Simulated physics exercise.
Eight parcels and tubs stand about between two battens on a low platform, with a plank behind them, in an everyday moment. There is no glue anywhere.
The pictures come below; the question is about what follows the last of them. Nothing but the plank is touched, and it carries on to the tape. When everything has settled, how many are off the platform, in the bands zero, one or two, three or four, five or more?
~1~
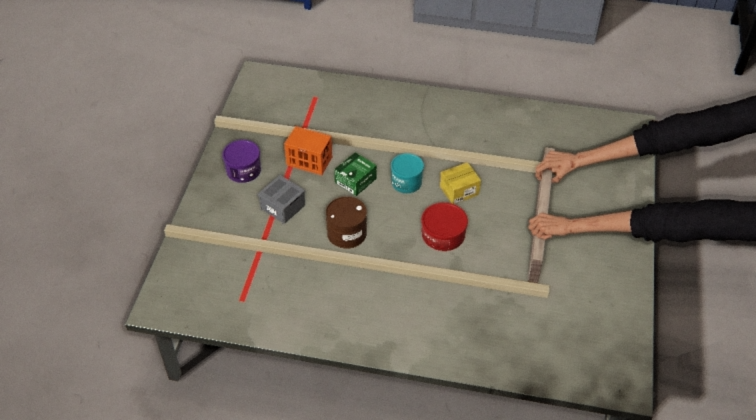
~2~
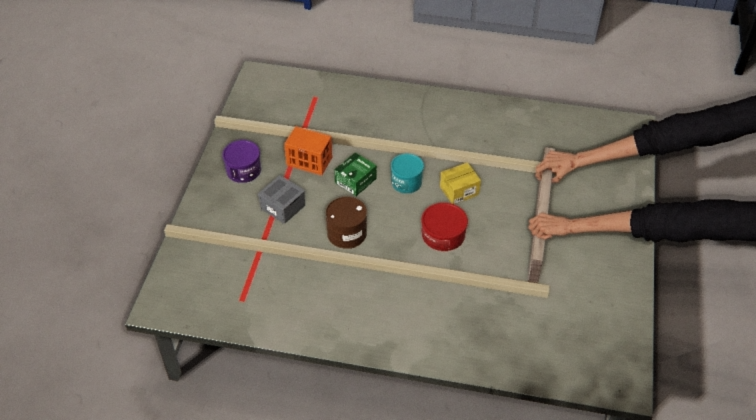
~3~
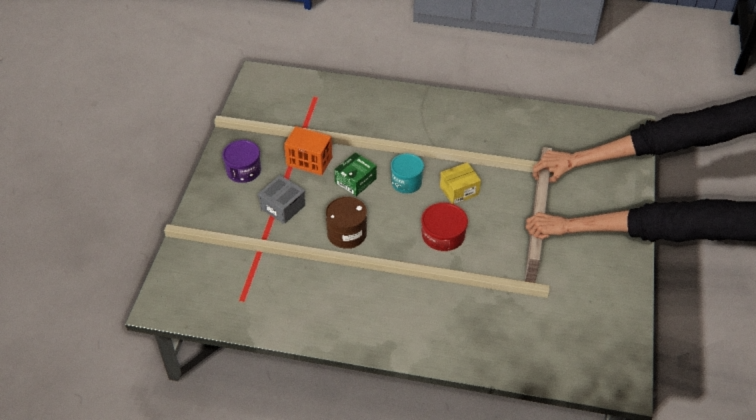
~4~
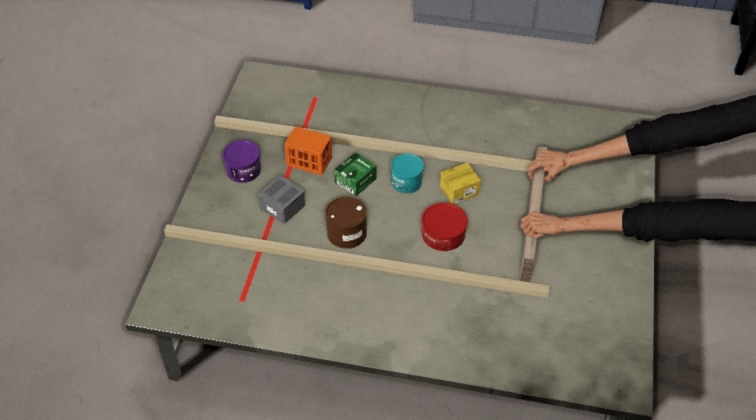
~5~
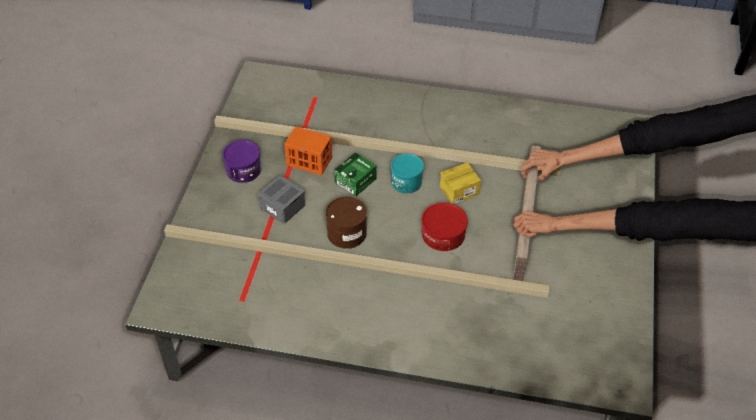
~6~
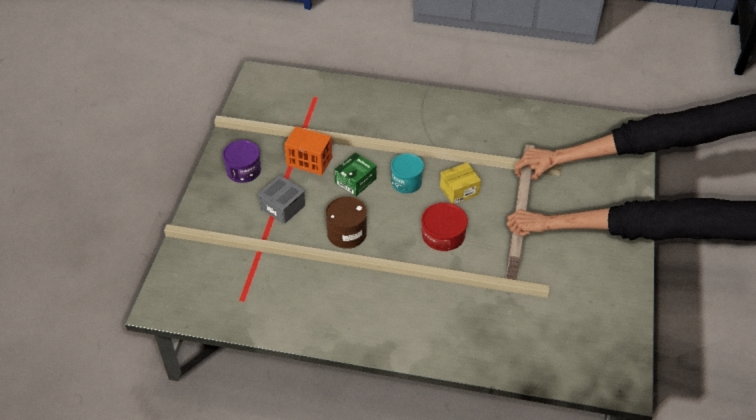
The tally of falls will come to none at all.
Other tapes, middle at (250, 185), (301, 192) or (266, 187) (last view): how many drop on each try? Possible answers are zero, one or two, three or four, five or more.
Just one or two; zero; either one or two.
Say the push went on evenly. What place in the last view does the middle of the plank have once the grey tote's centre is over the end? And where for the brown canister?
Points: About (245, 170) and about (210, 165).
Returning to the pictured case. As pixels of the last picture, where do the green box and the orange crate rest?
They finish at roughly (236, 167) and (220, 130) respectively.
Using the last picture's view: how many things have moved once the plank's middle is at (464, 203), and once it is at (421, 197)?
I get 2 at the one place and 4 at the other.
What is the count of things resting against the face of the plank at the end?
It adds up to 3.
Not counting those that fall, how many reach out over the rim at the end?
Count: 2.
Early on, none off yet; purple pail at rest near (243, 162); grey tote at rest near (282, 200); orange crate at rest near (309, 151).
Finally, the number that fall off is zero.
